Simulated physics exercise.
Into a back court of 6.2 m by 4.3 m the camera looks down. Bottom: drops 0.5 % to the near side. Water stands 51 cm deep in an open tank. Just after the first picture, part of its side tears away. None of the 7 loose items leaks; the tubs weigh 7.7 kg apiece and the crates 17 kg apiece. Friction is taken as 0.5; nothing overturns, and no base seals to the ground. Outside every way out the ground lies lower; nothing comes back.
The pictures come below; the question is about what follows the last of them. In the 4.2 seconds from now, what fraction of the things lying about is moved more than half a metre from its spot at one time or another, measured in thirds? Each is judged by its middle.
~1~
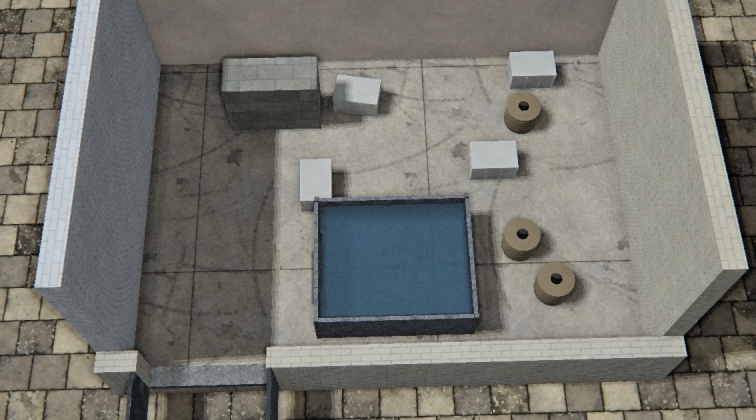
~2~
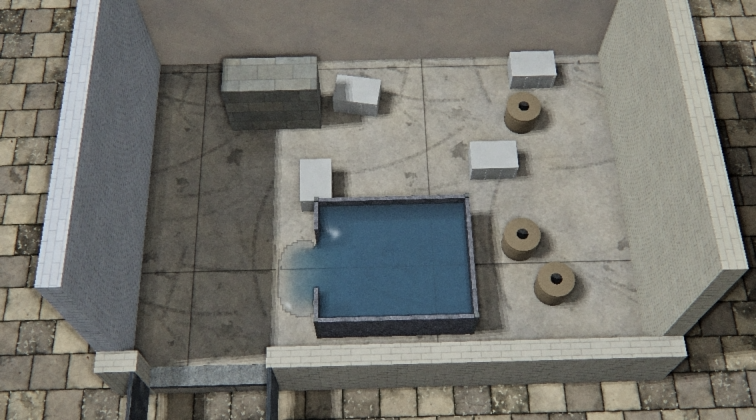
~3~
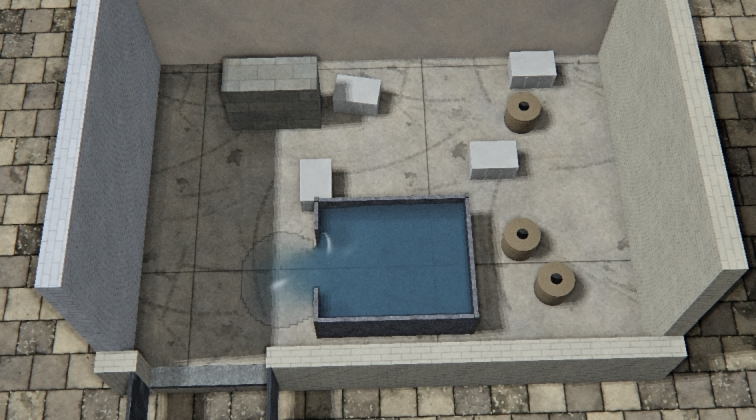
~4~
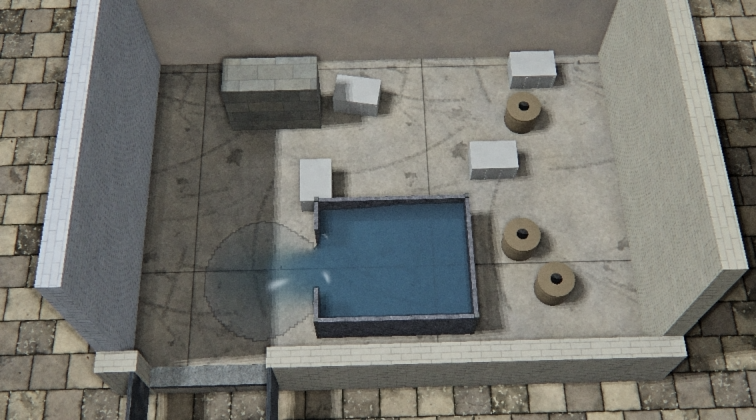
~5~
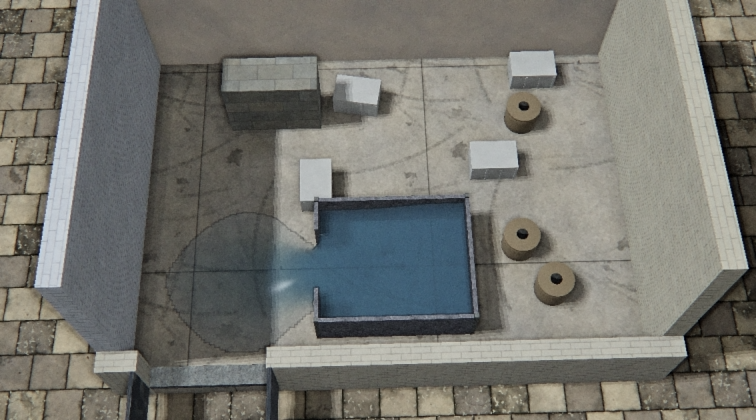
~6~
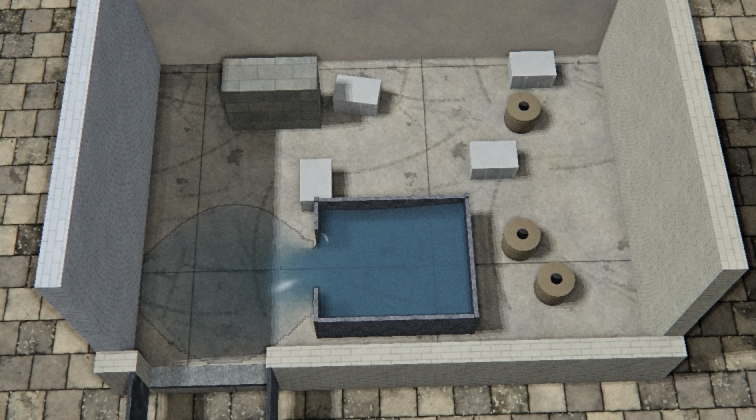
We'll see only a small share moved that far, short of a third.
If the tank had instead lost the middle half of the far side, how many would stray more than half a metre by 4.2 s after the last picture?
Result: 3.
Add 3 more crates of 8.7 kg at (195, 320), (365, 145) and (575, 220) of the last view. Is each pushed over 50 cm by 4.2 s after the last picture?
Well, in turn they are above that, below that and below that.
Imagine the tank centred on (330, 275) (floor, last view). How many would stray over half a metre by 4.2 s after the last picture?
Then 0 of them would.
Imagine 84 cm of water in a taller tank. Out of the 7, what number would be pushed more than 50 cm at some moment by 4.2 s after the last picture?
Then it comes to 0.
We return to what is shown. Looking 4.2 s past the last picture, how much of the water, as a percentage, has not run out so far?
Close to 80 in a hundred parts remain.
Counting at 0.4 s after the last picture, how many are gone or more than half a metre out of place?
I count 0 of them.
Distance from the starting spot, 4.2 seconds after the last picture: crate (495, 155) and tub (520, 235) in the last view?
In that order: 0 cm, 0 cm.
Then, 0.4 s after the last picture 0 of 7 are over 50 cm from their spots; 0 afloat.
Then, 1.5 s after the last picture 0 of 7 are over 50 cm from their spots; 0 afloat.
Then, 2.8 s after the last picture 0 of 7 are over 50 cm from their spots; 0 afloat.
Then, 4.2 s after the last picture 0 of 7 are over 50 cm from their spots, and 0 have been at some point; 0 afloat.
